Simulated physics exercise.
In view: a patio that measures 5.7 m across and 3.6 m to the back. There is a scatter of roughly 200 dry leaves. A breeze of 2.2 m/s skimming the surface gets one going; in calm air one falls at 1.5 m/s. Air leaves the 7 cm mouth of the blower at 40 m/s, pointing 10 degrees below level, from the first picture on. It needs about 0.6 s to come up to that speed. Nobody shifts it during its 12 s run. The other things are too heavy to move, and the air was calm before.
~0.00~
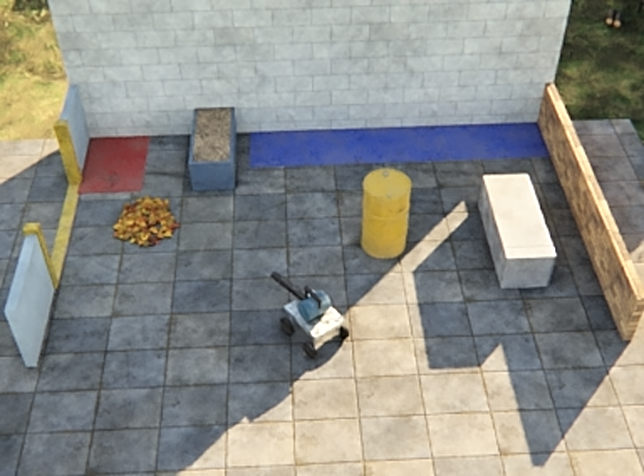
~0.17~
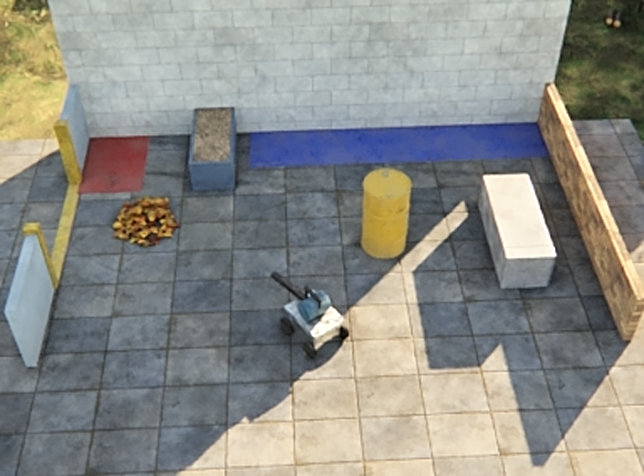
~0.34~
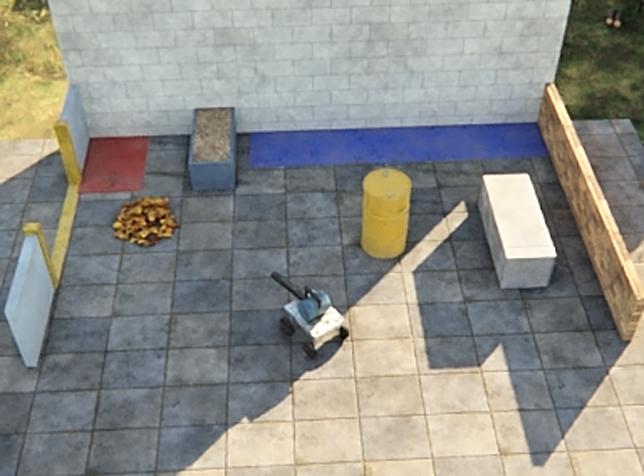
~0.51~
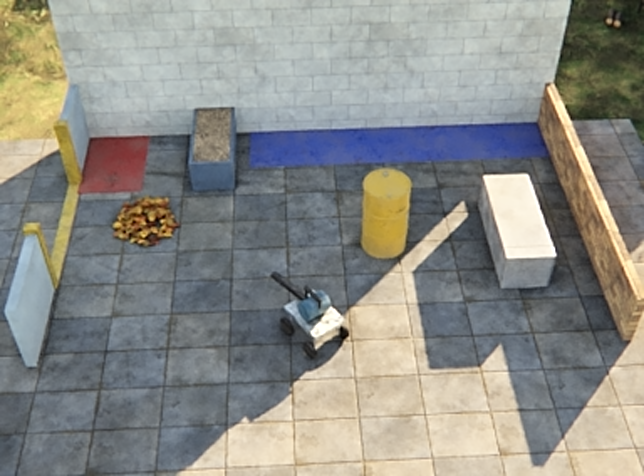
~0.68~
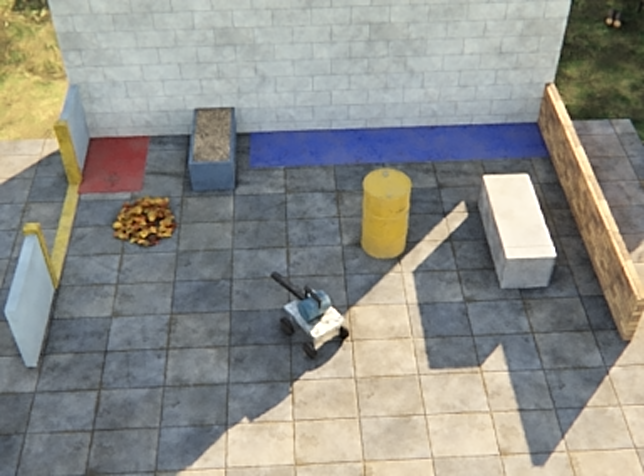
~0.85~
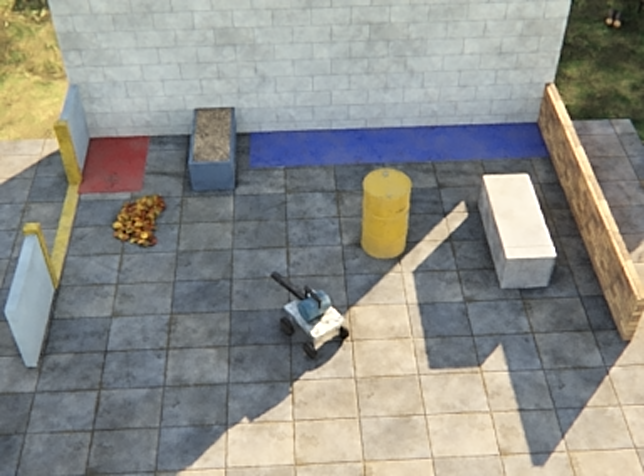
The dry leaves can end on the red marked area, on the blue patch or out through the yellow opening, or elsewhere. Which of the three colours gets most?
The yellow one.
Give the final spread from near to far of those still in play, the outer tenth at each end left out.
Roughly 1.2 m.
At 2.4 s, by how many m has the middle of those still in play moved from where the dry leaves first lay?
Roughly 1.2 m.
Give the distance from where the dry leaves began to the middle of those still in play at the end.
Roughly 1.4 m.
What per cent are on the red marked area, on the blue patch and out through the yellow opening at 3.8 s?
Roughly 30 % red, 0 % blue, 40 % yellow.
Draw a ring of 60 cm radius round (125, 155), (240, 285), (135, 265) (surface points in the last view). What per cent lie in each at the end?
In turn about 30 %, 0 %, 2 %.
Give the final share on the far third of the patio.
About 30 %.
After 2.4 s, 82 % are on the move or not yet settled, 0 % are on the blue patch, 28 % out through the yellow opening and 31 % on the red marked area; the middle of those still in play is near (80, 177).
After 3.8 s, 77 % are on the move or not yet settled, 0 % are on the blue patch, 44 % out through the yellow opening and 30 % on the red marked area; the middle of those still in play is near (69, 181).
After 6.6 s, 61 % are on the move or not yet settled, 0 % are on the blue patch, 50 % out through the yellow opening and 30 % on the red marked area; the middle of those still in play is near (60, 178).
After 12.0 s, at the end, 0 % are on the blue patch, 52 % out through the yellow opening and 28 % on the red marked area; the middle of those still in play is near (61, 177).
